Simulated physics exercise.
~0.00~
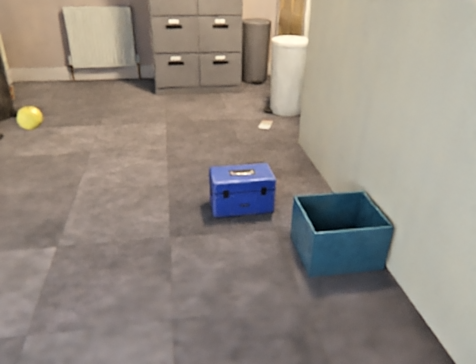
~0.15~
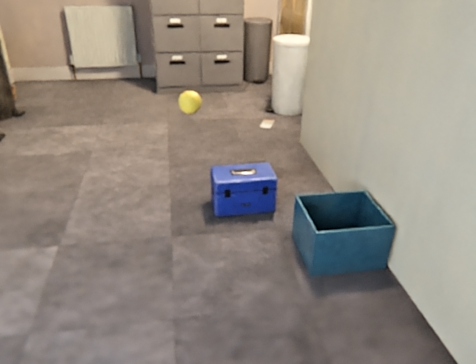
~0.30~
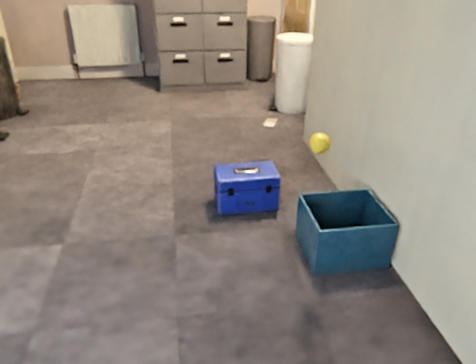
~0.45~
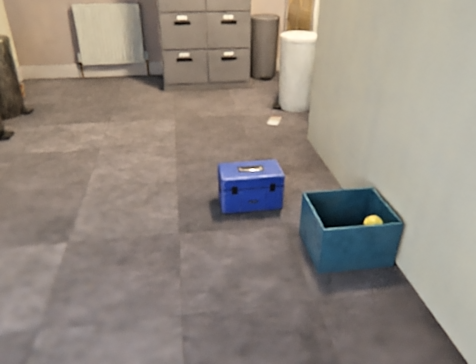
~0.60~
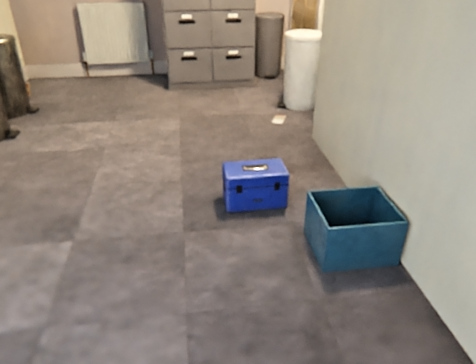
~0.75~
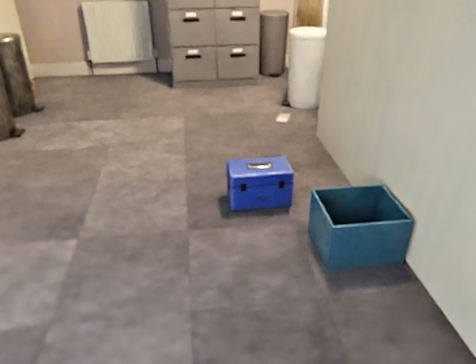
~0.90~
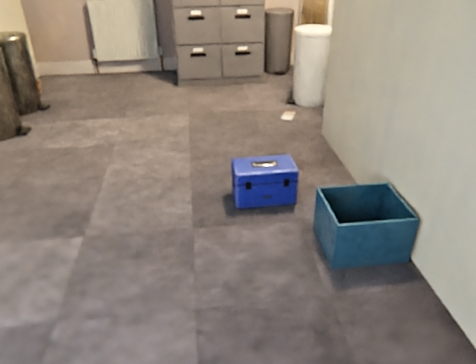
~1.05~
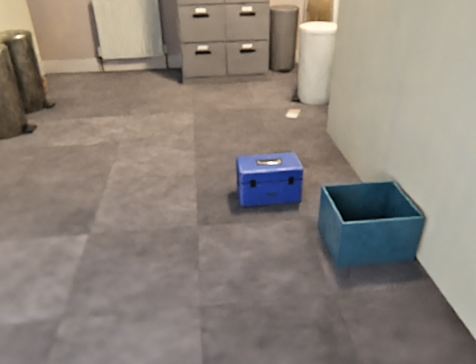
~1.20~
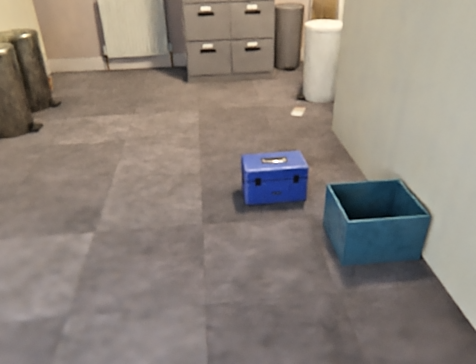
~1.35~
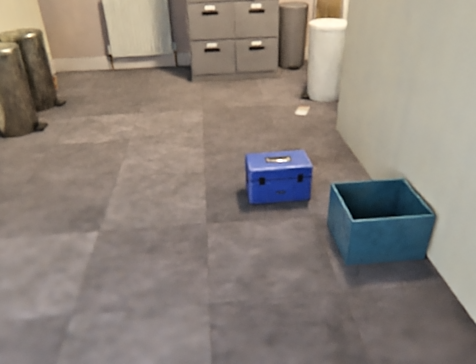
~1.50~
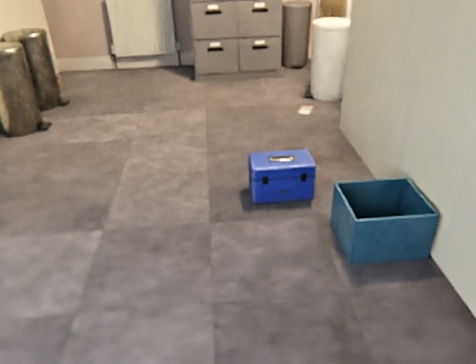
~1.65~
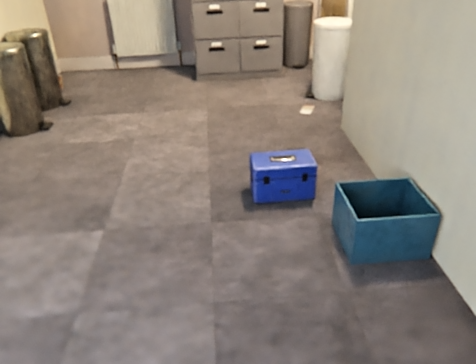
A small yellow ball-like apple flew in from the left across a gray tiled floor, passed beyond a blue toolbox, and dropped into an open teal box by the wall, where it sank out of sight while the toolbox stayed put.
